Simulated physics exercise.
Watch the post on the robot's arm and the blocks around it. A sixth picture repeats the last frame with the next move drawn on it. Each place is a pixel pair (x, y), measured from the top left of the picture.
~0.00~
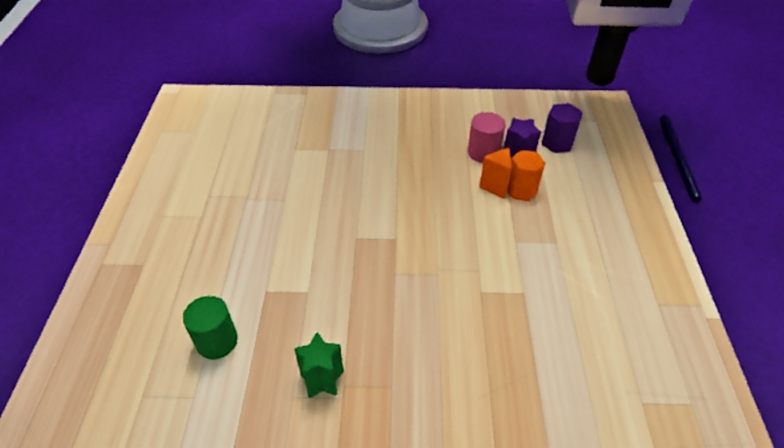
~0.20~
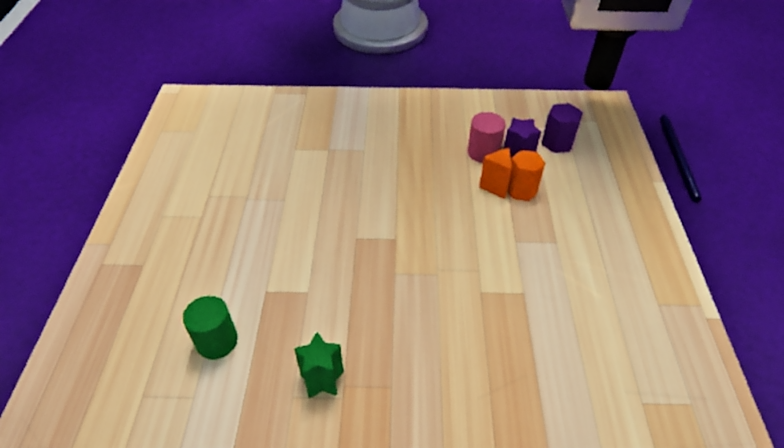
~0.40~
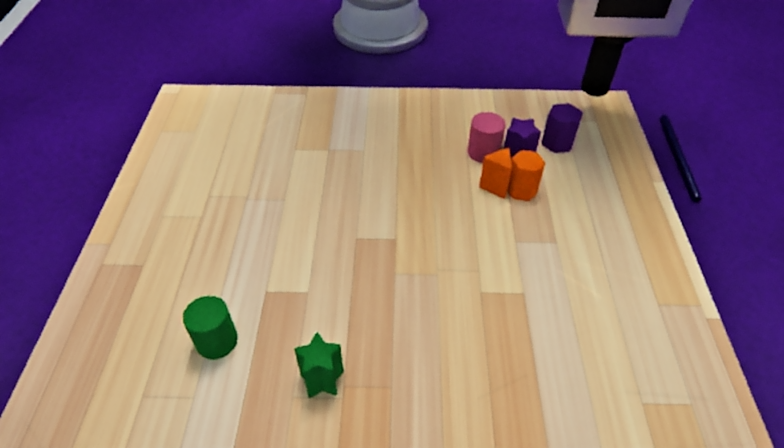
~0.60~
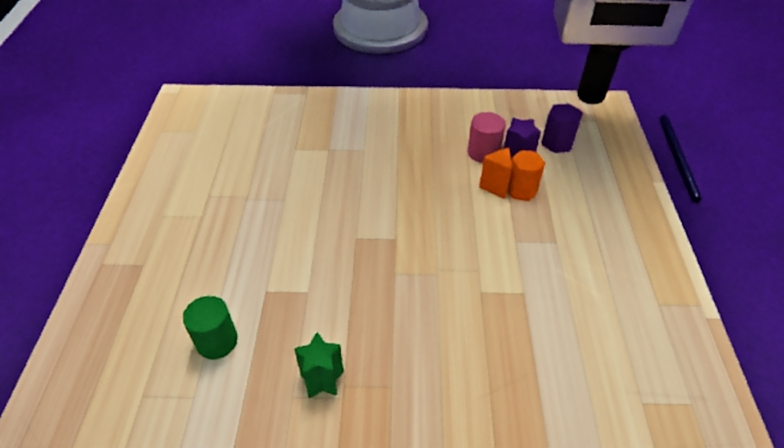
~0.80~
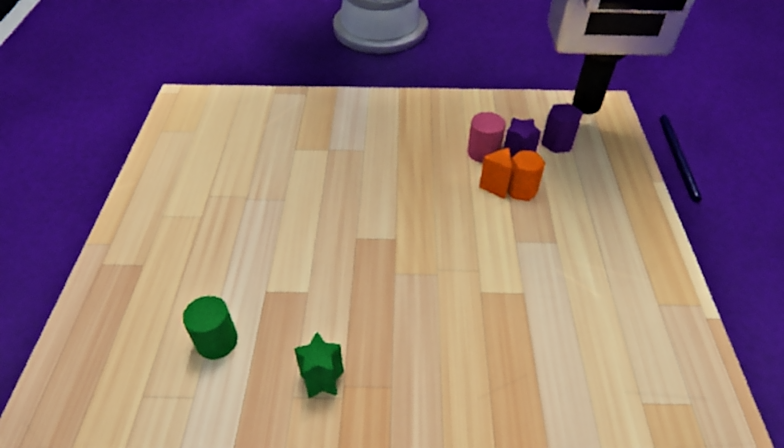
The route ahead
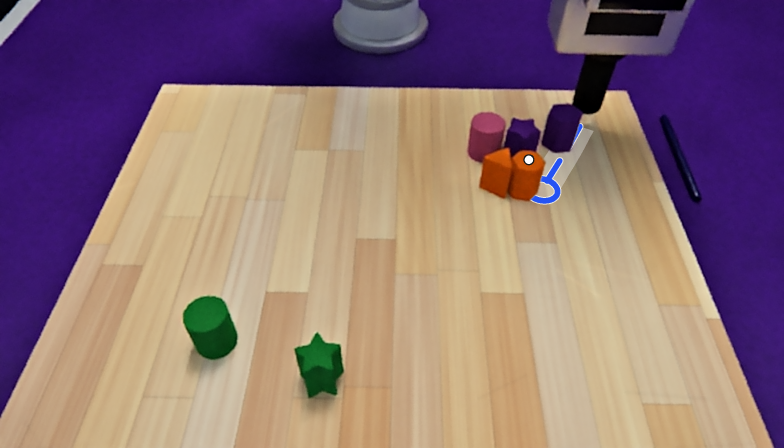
At first, a dark post on a robot arm hovers at the upper right of a wooden board, near a cluster of pink, purple and orange blocks. The post then moves slightly down and left, drawing close to the purple six-sided block, while all the blocks, including two green ones, stay still.
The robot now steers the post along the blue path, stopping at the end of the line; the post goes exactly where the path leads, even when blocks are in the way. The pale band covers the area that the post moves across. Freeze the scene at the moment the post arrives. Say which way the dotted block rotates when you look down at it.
Seen from overhead, it turns anticlockwise.
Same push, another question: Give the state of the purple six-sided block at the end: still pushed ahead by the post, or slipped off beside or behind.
By then it is beside or behind the post.
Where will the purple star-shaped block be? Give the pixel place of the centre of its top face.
In the picture, it is at (490, 139).
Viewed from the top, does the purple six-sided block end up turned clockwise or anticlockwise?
That block twists clockwise.
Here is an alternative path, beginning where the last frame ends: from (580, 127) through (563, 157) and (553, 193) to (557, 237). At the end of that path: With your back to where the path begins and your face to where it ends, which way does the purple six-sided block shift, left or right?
It will end up to the right.
Path on the board, from (580, 127) directly to (542, 190); the dot is on the orange six-sided block.
On the path given first. One third of the way, post (575, 127); purple six-sided block (552, 124), turned 20° clockwise.
Two thirds of the way, post (561, 148); pink round block (479, 122); purple star-shaped block (502, 137), turned 25° clockwise; purple six-sided block (534, 141), turned 35° clockwise.
At the end, post (547, 170); pink round block (473, 121); orange triangle (490, 161), turned 25° clockwise; purple star-shaped block (490, 139), turned 40° clockwise; orange six-sided block (516, 172), turned 20° anticlockwise; purple six-sided block (518, 150), turned 60° clockwise.
